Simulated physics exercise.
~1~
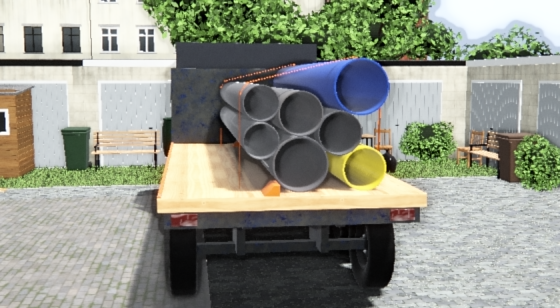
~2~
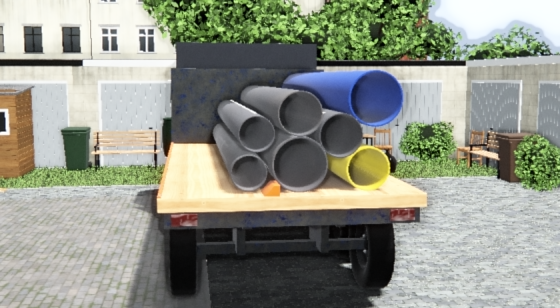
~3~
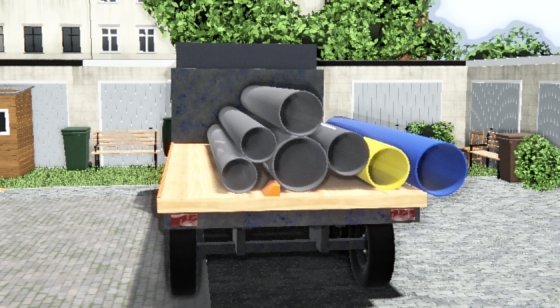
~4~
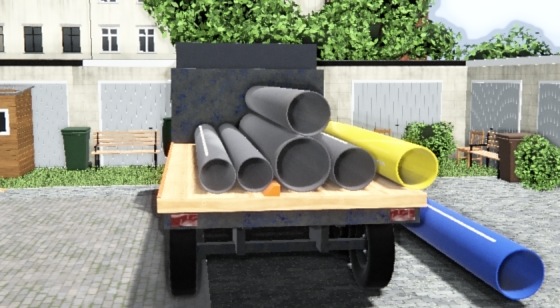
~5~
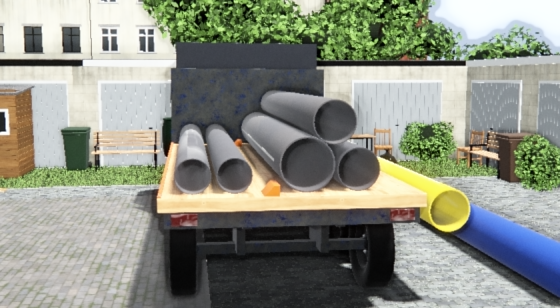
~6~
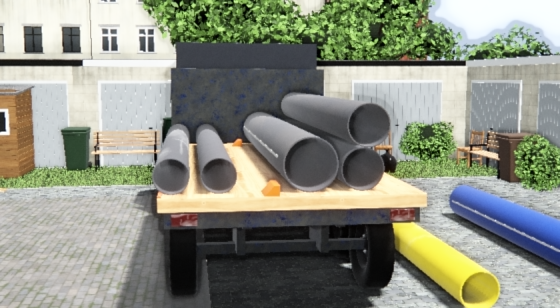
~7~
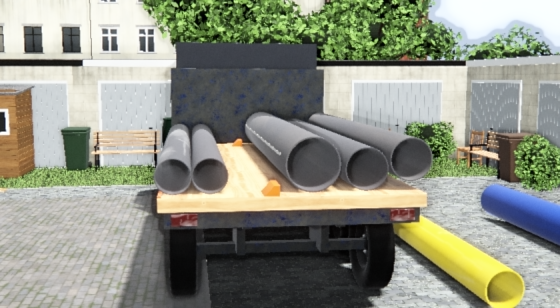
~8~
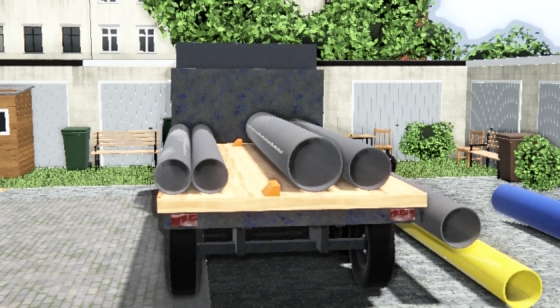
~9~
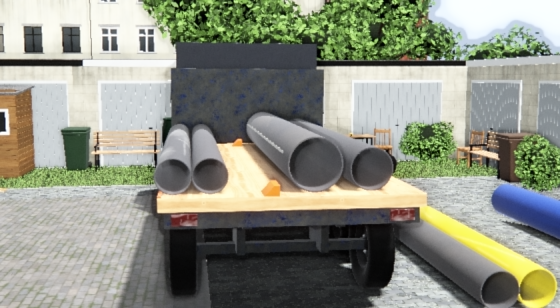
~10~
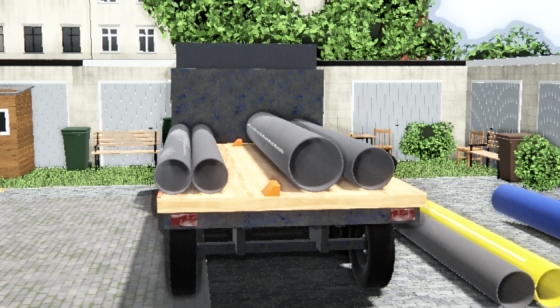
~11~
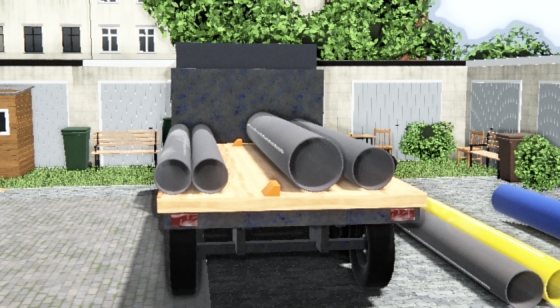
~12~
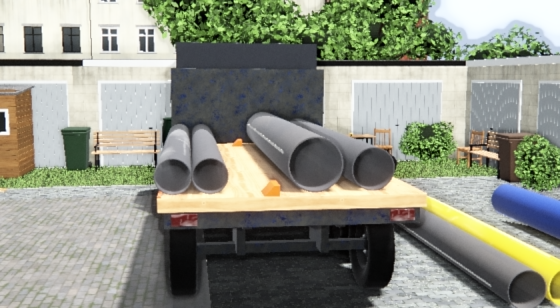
The clip opens on the rear of a parked flatbed lorry stacked with seven plastic pipes, five grey, one blue and one yellow, their open ends facing us. The stack sags and spreads, and the blue pipe rolls down to the right and drops off the side onto the paving. The yellow one follows over the same edge and lands on the ground. A grey pipe then slides down off the pile, rolls right and falls too, coming to lie against the yellow one. Four grey pipes stay on the deck, two on each side of the orange chock.
